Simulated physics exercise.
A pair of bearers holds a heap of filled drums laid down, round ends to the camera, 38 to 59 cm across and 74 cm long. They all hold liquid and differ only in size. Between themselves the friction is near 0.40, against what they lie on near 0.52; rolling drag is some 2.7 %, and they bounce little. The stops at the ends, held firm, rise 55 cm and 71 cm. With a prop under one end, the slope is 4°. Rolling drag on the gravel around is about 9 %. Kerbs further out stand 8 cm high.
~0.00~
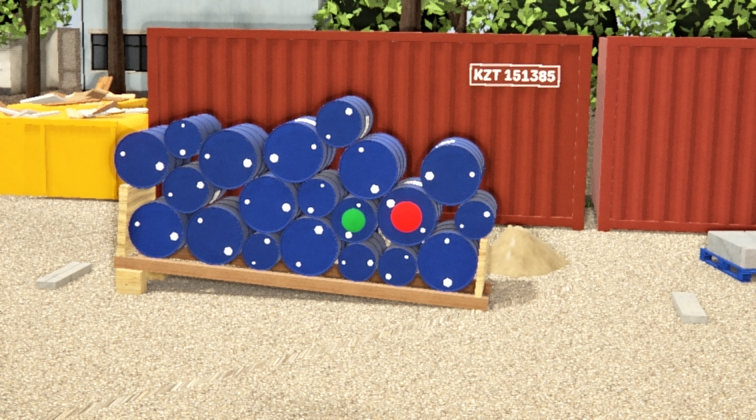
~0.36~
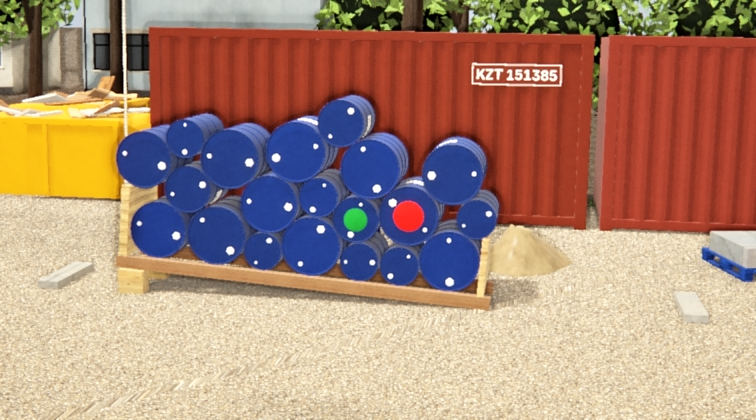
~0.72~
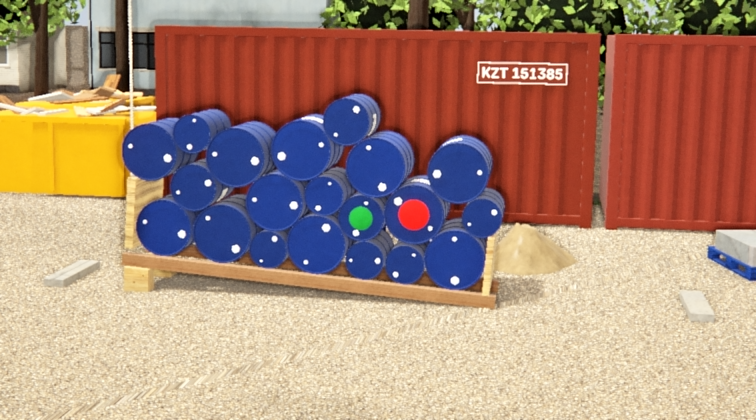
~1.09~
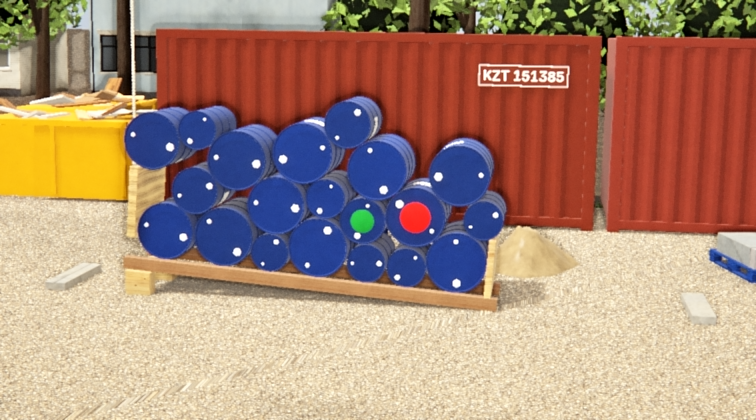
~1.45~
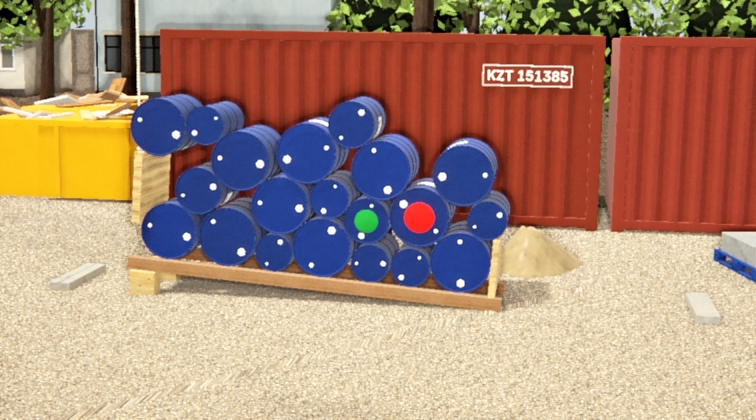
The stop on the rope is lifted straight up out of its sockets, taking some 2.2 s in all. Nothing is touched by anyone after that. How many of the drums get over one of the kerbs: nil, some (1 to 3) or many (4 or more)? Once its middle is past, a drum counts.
Some: 1 of them end up that far away.
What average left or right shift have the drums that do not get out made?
Roughly 10 cm to the left.
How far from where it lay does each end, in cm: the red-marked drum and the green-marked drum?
Red-marked drum: 0, green-marked drum: 0.
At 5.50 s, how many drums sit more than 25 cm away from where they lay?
By that point it's 4 of them.
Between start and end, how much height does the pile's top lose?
Roughly 0 cm.
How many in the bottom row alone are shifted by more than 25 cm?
1 of them.
After 2.81 s, 3 now displaced over 25 cm; not one over the kerbs; the one last seen at (158, 127) 6 cm right and 53 cm up.
After 3.21 s, 4 now displaced over 25 cm; not one over the kerbs; the one last seen at (158, 127) 46 cm left and 49 cm down.
After 4.18 s, 4 now displaced over 25 cm; 1 over the left kerb; the one last seen at (158, 127) 1.1 m left and 68 cm down.
After 5.50 s, 4 now displaced over 25 cm; 1 over the left kerb; the one last seen at (158, 127) 2.1 m left and 1.0 m down.
In the end, by 6.2 s, 4 moved over 25 cm; 1 over the left kerb; the one last seen at (158, 127) 2.2 m left and 1.0 m down; top of the pile 2.0 m high, from 2.0 m.
